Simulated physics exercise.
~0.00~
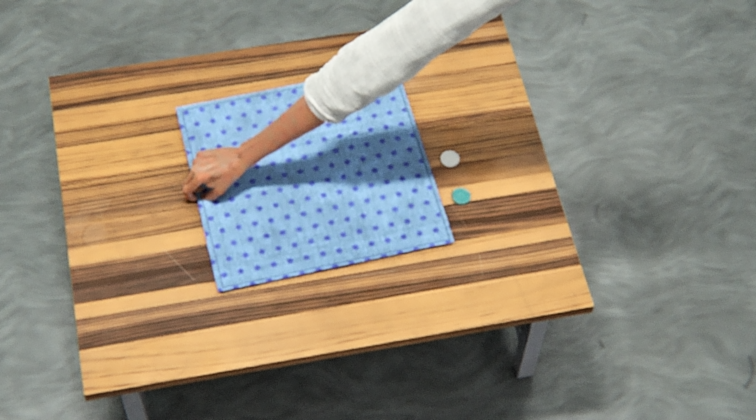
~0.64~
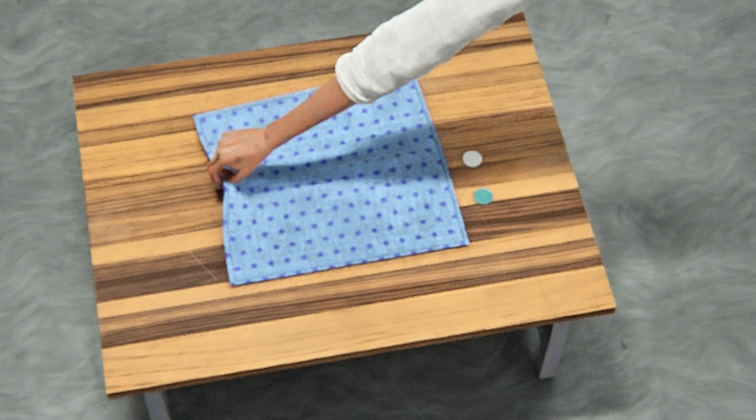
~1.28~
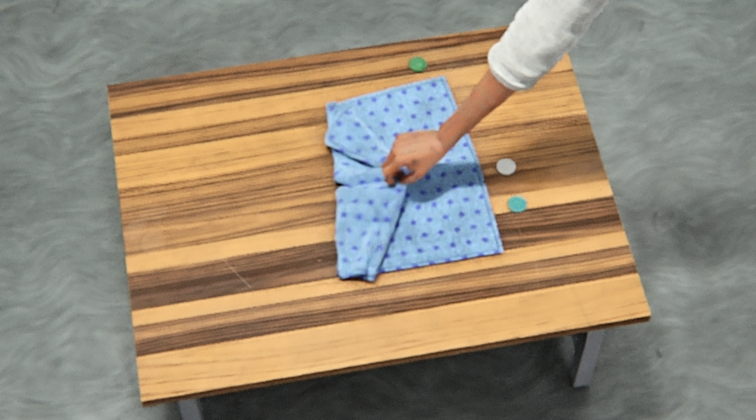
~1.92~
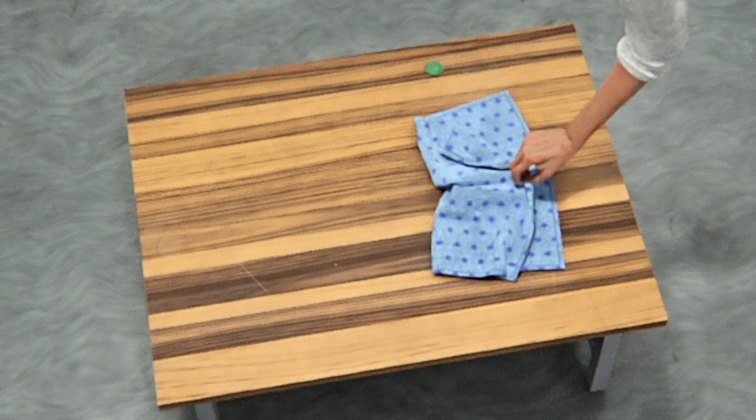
The footage shows a hand gripping the left edge of a blue dotted napkin on a striped wooden table and pulling it rightward, folding it over itself, uncovering a green disc near the back edge, until the bunched cloth covers the white and teal discs.
